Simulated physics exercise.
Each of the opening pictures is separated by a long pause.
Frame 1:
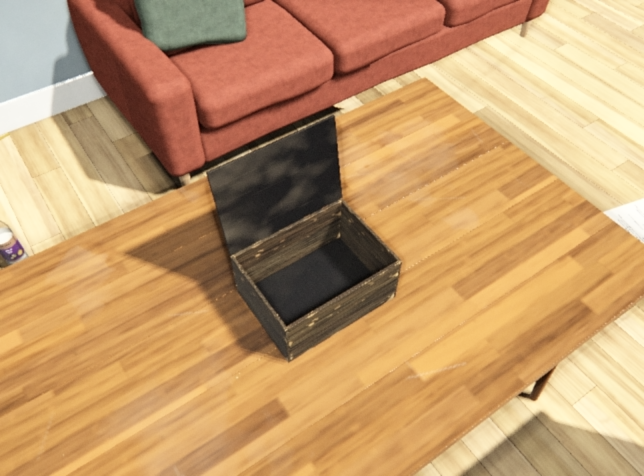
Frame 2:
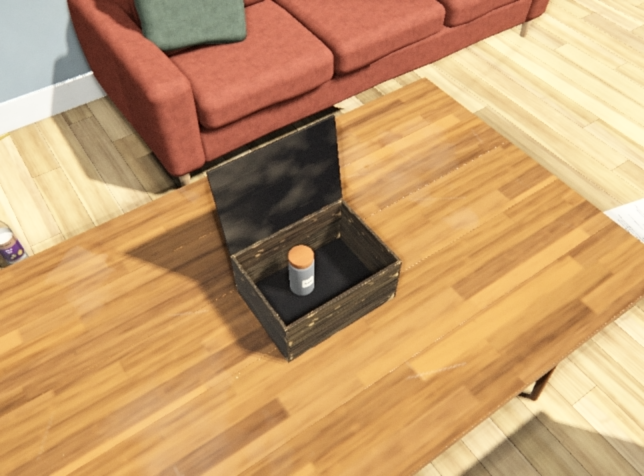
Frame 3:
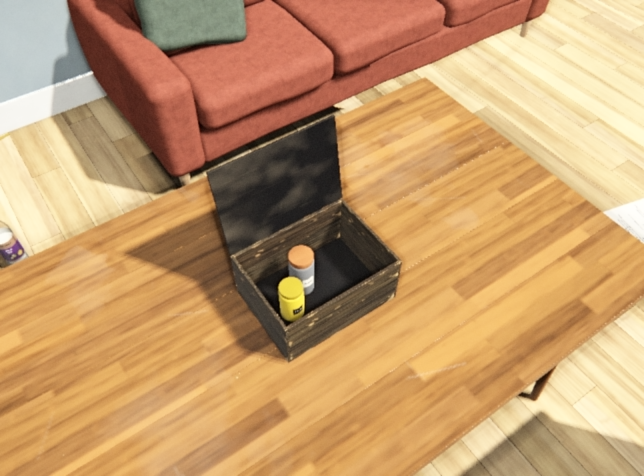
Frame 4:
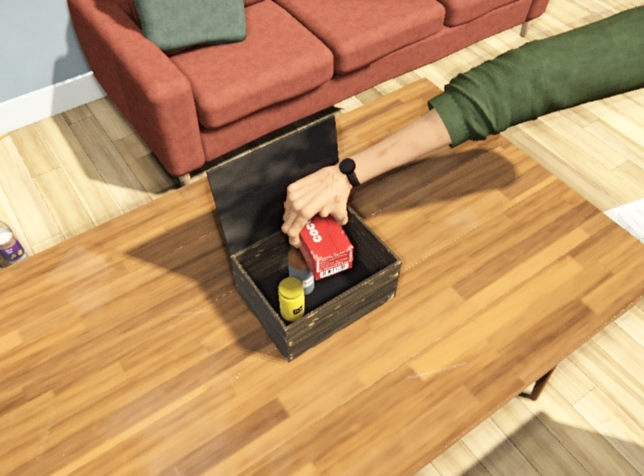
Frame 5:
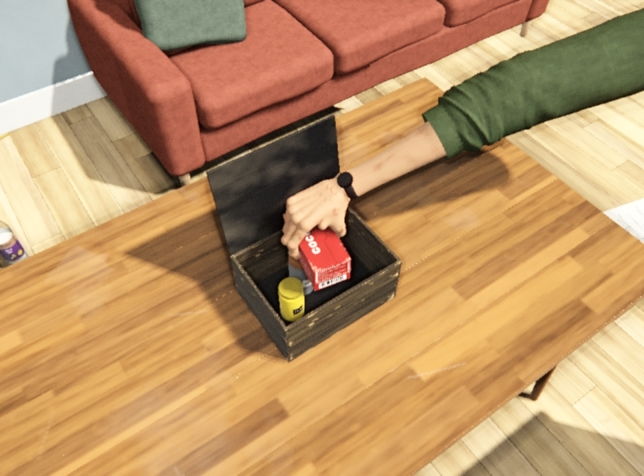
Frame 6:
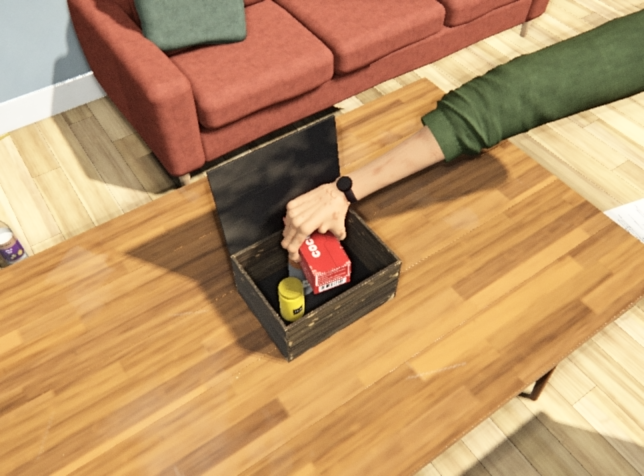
At first, an open dark wooden box sits empty on a table near a red sofa. A small orange-lidded container appears inside, then a yellow shaker appears in front of it. A hand in a green sleeve then holds a red carton over the box and lowers it slightly inside, beside the others.
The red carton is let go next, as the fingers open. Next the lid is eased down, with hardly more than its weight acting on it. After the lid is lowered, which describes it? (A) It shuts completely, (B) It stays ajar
Option A: It shuts completely.
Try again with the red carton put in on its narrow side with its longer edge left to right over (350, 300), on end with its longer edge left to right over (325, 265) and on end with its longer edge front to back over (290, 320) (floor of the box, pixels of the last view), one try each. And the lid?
Try one: Closed. Try two: Not closed. Try three: Not closed.
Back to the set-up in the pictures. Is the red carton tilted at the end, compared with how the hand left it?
Observation: The red carton tilts over.
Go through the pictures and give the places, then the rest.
The last thing is not in view yet, in the first picture.
The last thing is not in view yet, in the second picture.
The last thing is not in view yet; yellow shaker (292, 299), in the third picture.
Still above its spot; red carton (318, 234); yellow shaker (292, 299), in the fourth picture.
Still above its spot; red carton (316, 246); yellow shaker (292, 299), in the fifth picture.
In place under the hand; red carton (316, 249); yellow shaker (292, 299), in the sixth picture.
Then, 0.40 s on from there, red carton on its side near (332, 270).
Then, 1.20 s on from there, lid 81° above the rim; red carton on its side near (328, 274).
Then, 1.70 s on from there, lid 47° above the rim; red carton on its side near (328, 274).
Then, 2.10 s on from there, lid 9° above the rim; red carton on its side near (328, 274).
In the end, lid shut; toppled in the box, red carton; the other 2 unmoved. At the end, from the last picture's camera, red carton near (328, 274).
